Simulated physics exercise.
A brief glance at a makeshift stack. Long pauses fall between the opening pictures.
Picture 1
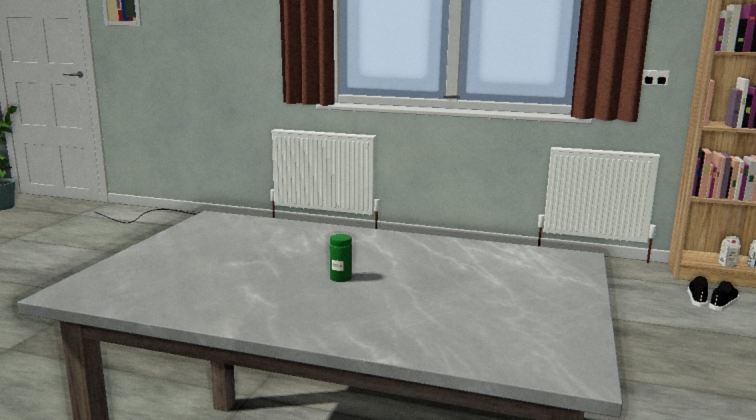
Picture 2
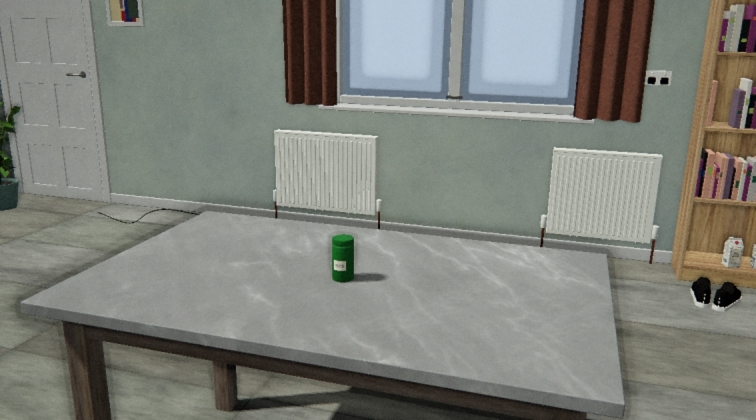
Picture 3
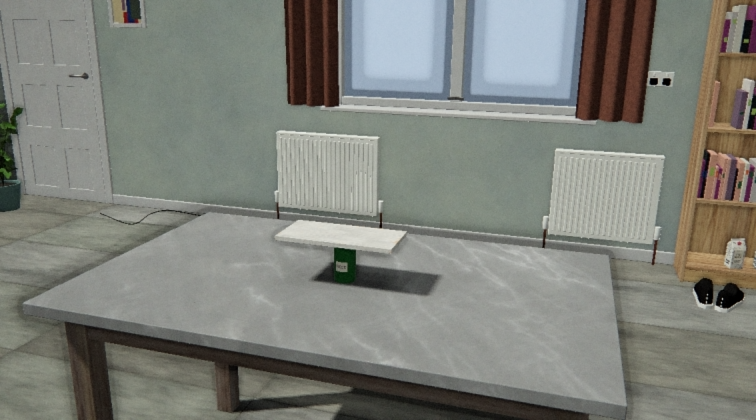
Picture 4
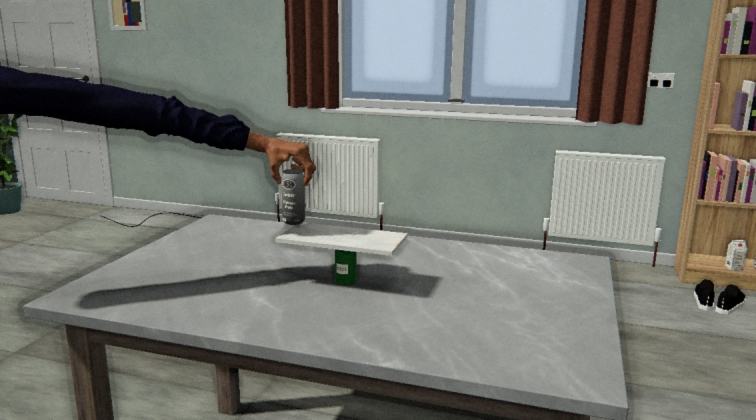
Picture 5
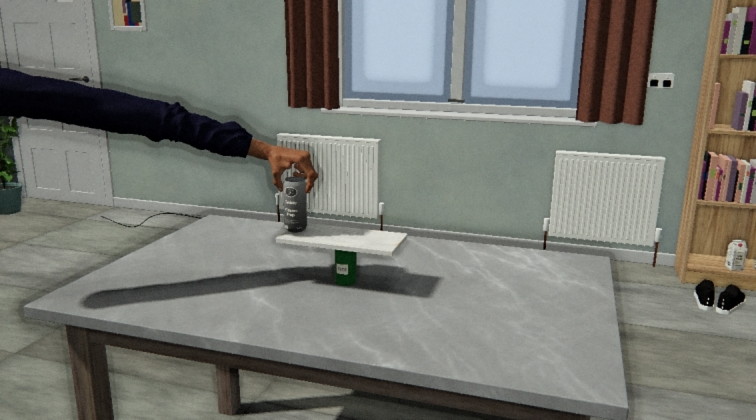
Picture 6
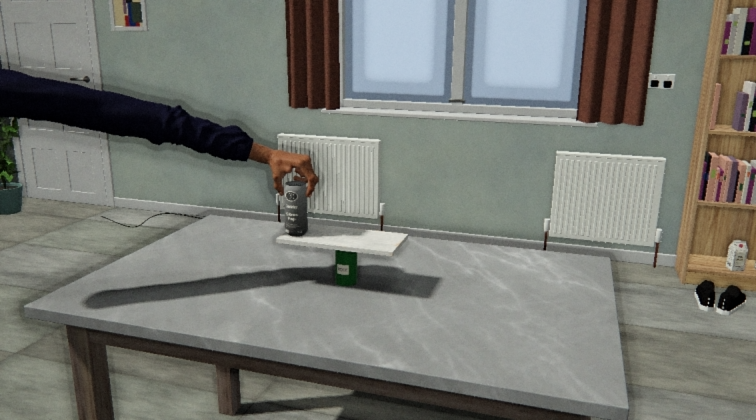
A small green jar stands on a grey marbled table, seen from slightly above in a green-walled room with white radiators, a window with brown curtains and a bookshelf at right. A flat white board then appears across the jar's top. From the left, a dark-sleeved arm lowers a grey can onto the board's left end, hand still on it, while the view barely shifts.
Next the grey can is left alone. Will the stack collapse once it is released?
Yes, it collapses.
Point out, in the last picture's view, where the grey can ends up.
End position in the final view: Approximately (252, 263).
Then, 0.40 s after the last picture, grey can now fallen; white board tipped 41° from how it was.
Then, 0.50 s after the last picture, white board tipped 54° from how it was.
At rest, fallen, grey can; tipped over in the stack, white board; green jar in place. Seen from the same camera at the end, grey can near (252, 263). The stack loses its balance.
